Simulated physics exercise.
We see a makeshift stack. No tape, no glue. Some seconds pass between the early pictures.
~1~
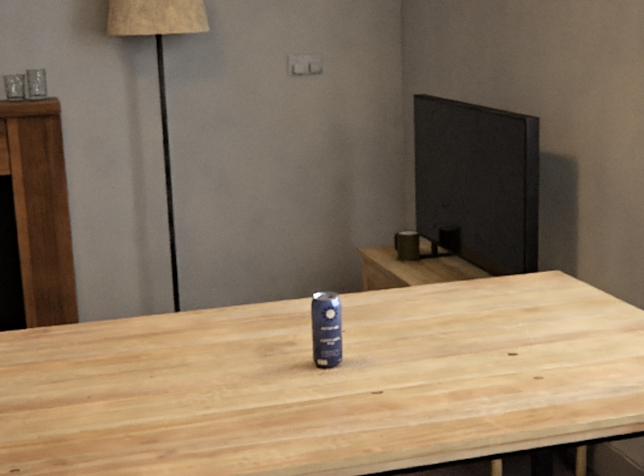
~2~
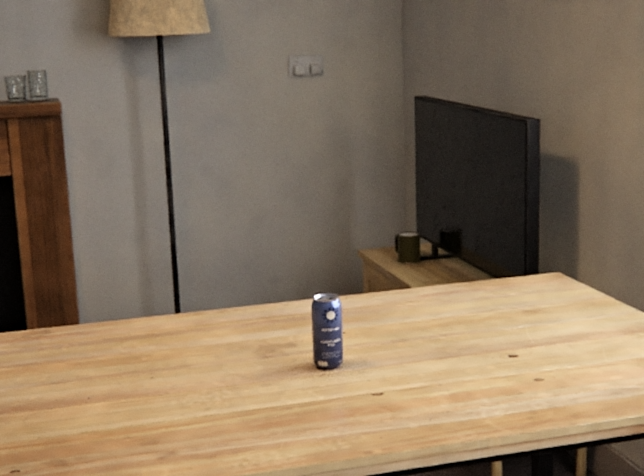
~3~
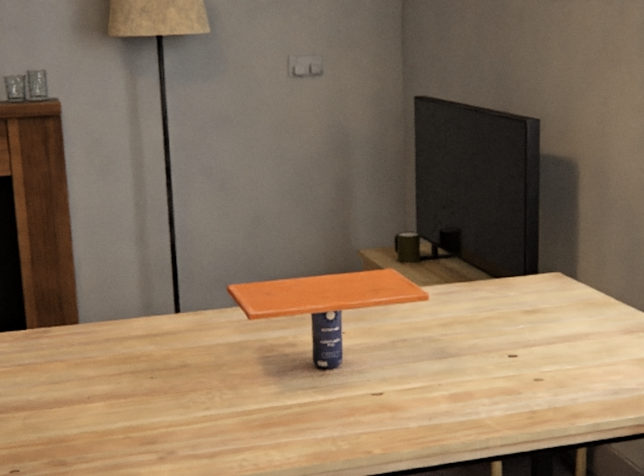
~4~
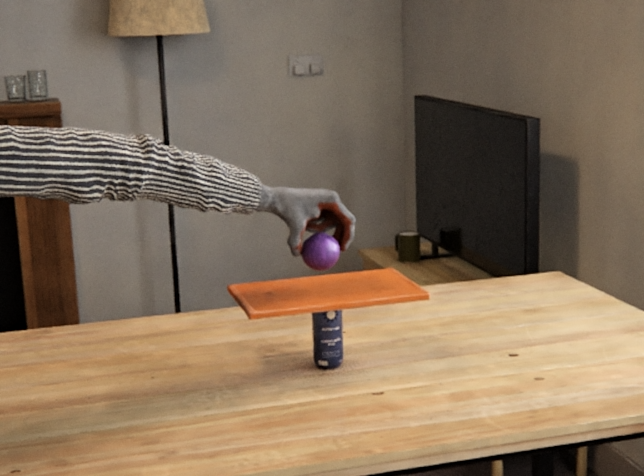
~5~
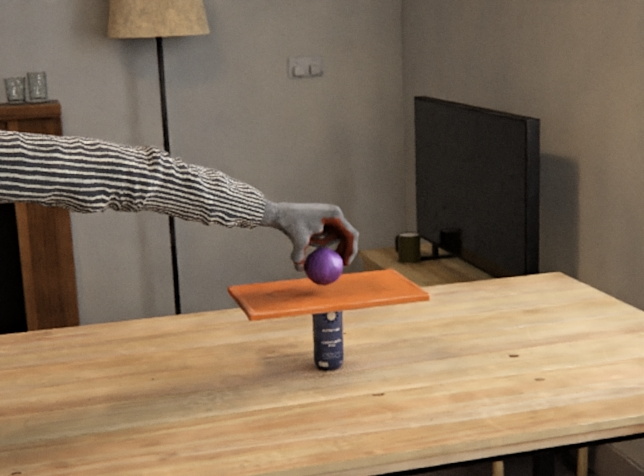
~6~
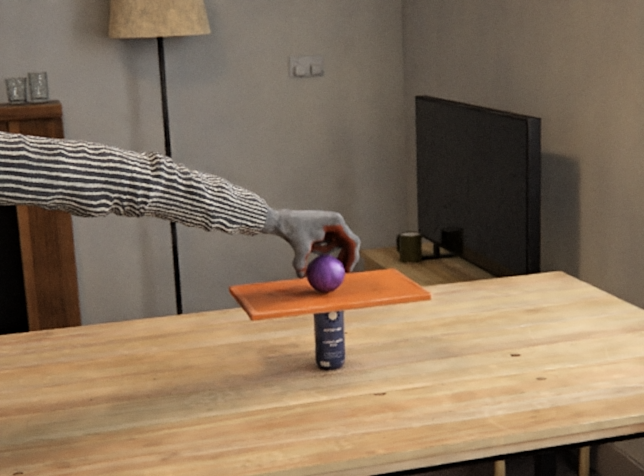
A hand lowers a purple onion onto an orange board that appears atop a blue can.
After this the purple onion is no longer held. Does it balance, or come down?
As it turns out, it keeps its balance.
Then, 0.40 s past the last view, nothing moves.
Then, 1.10 s past the last view, purple onion resting near (325, 274).
Finally, all 3 still in place. Final places as the last picture's camera would see them, purple onion near (325, 274). The stack holds.
